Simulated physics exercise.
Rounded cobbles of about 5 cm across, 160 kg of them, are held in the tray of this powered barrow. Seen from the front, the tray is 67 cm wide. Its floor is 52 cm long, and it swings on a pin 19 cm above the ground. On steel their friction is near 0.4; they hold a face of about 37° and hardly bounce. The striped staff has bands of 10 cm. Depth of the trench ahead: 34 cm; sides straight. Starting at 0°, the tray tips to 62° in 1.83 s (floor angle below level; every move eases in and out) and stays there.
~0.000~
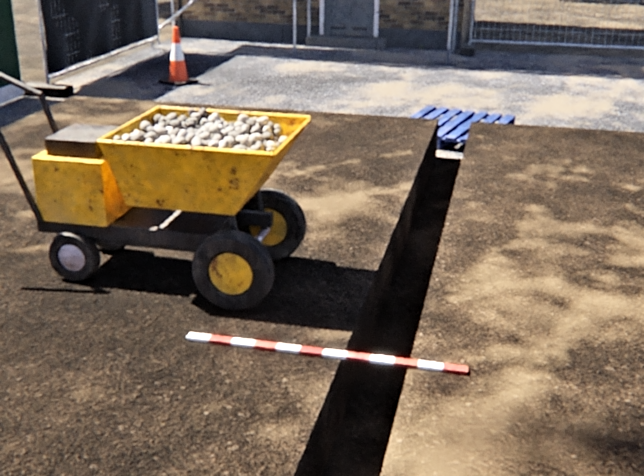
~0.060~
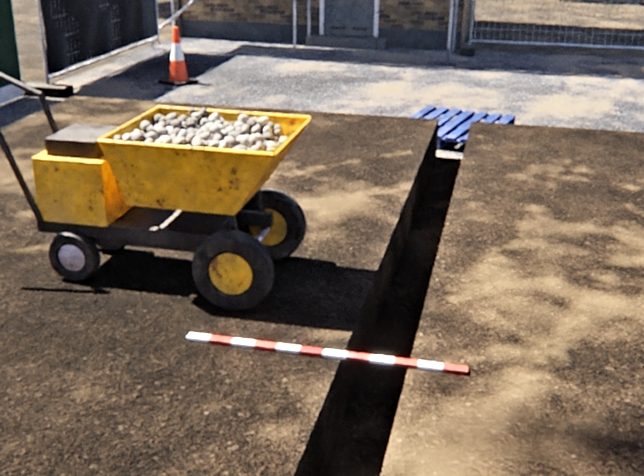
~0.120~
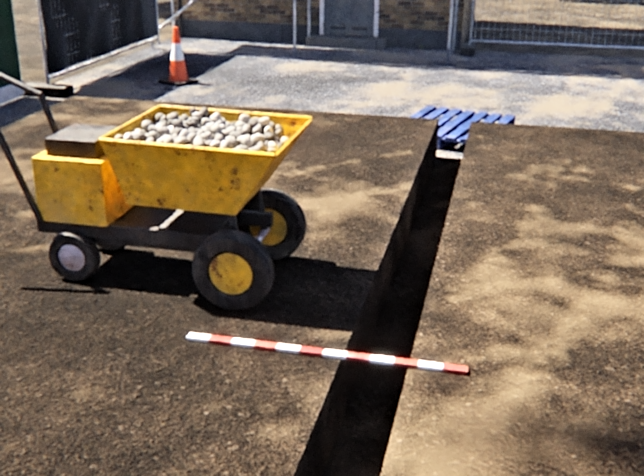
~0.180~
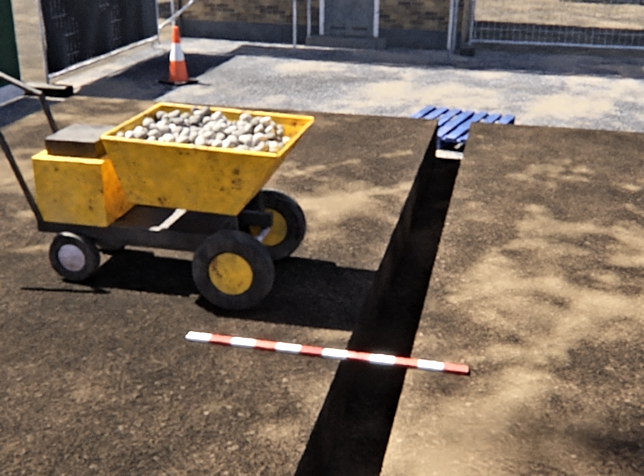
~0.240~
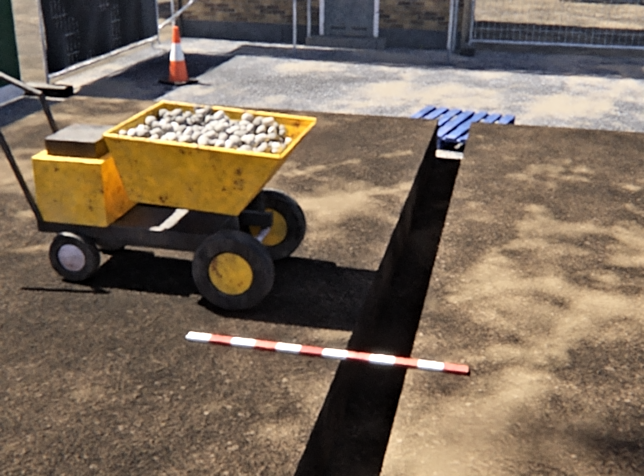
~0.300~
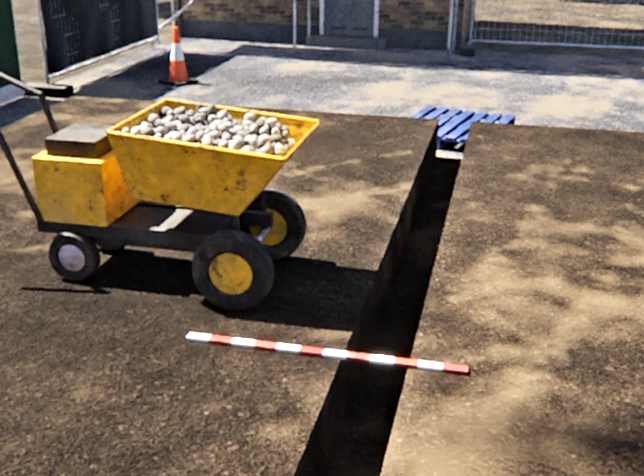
At the start, a yellow powered barrow loaded with pale rounded stones stands left of a narrow, straight-sided trench, with a red-and-white striped staff lying across it. The wheels stay still while the tray tilts slightly forward toward the right, and the stones shift a little with it.
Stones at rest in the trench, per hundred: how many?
Approx. 60 %.
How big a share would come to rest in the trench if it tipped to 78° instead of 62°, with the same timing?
Around 85 per cent would finish in the trench.
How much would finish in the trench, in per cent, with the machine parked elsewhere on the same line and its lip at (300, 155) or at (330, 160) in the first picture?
First place: Near 40%; second place: Near 20%.
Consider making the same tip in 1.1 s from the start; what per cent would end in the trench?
Something close to 50 per cent.
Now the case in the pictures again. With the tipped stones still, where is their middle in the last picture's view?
Their centre sits close to (399, 339).
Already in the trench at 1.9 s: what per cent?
By then, around 20 percent.
After 1.4 s the floor is at 52°; 100 % in the tray; the foremost stones are at (370, 223).
After 1.9 s the floor is at 62°; 75 % in the tray, 20 % in the trench, 4 % past the trench; the foremost stones are at (466, 310).
After 2.3 s the floor is at 62°; 59 % in the tray, 31 % in the trench, 10 % past the trench; the foremost stones are at (510, 306).
After 4.2 s the floor is at 62°; 30 % in the tray, 60 % in the trench, 10 % past the trench; the foremost stones are at (526, 302).
